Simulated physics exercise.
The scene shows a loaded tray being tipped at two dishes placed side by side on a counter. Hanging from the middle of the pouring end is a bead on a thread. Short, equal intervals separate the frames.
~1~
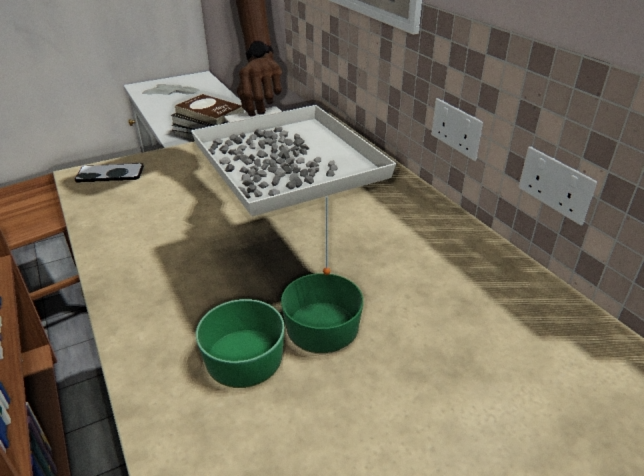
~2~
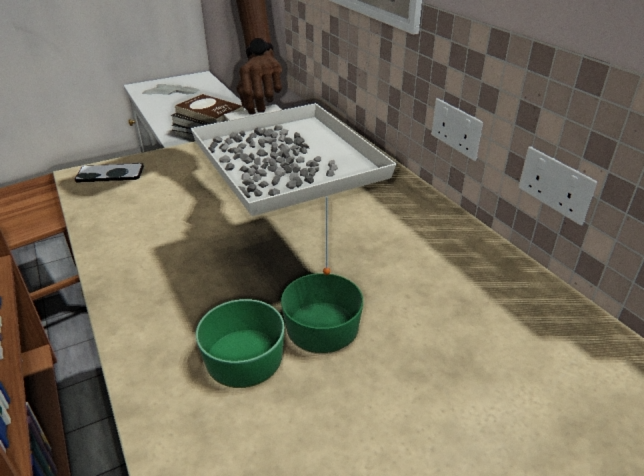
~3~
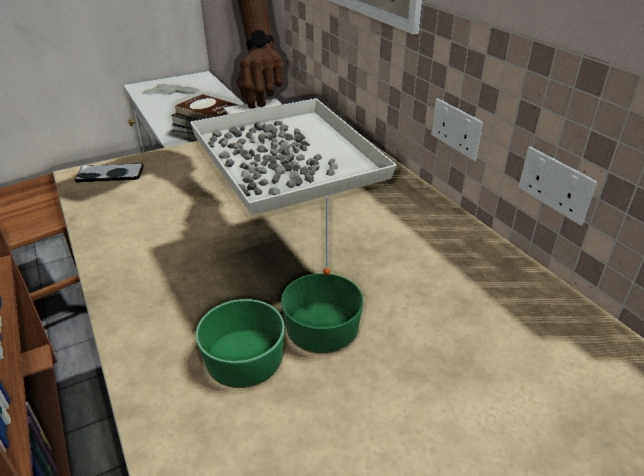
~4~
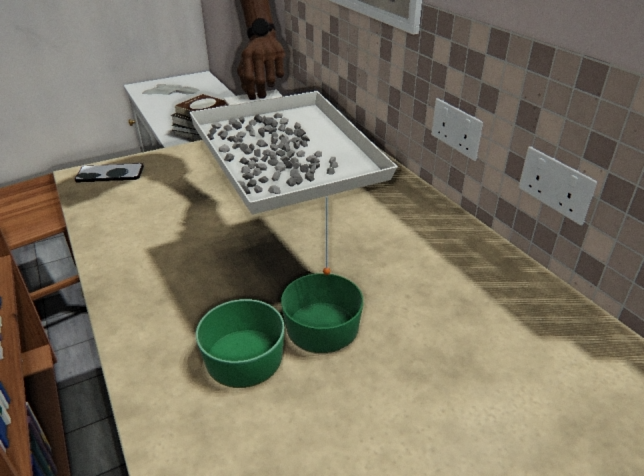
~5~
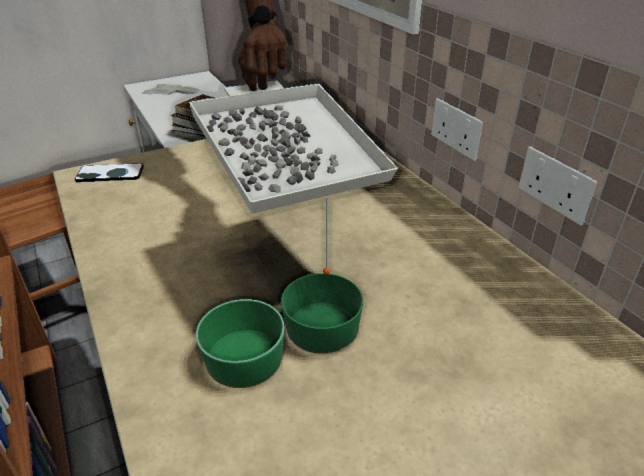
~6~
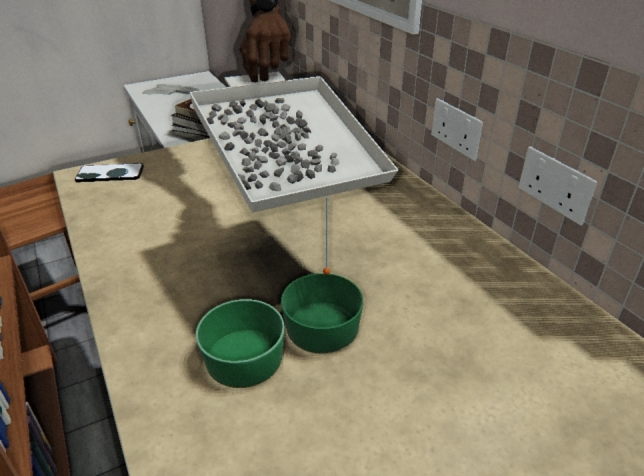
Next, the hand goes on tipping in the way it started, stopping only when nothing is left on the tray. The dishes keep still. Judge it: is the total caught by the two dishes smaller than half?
In the end the dishes save the lesser share of it.
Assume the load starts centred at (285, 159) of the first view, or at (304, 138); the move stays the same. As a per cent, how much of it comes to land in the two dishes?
Around 40 percent the first time, around 20 percent the second.
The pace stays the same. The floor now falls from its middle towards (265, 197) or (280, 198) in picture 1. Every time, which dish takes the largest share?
Taking them in order: Left side, followed by left side.
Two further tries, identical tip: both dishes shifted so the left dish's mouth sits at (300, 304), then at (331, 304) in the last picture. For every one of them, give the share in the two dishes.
Respectively 70 percent and 90 percent.
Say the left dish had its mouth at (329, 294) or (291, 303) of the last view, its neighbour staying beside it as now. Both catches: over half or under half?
The bulk of it and then the bulk of it.
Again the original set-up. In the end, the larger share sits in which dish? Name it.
Simple - it is the one placed right.
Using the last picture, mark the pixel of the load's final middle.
Around (374, 318), give or take.
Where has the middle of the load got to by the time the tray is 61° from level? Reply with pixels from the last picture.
Somewhere about pixel (338, 179).
Shortly afterwards, tray tipped steeply; all but a few on the tray; a little in the air.
Next, tray tipped past a quarter turn; near half on the tray; only a few in the right dish; near a quarter outside both; near a quarter in the air.
Some moments later, tray tipped past a quarter turn; near a quarter in the right dish; near two thirds outside both.
In the end, tray tipped past a quarter turn; none at all in the left dish; near a quarter in the right dish; near two thirds outside both.
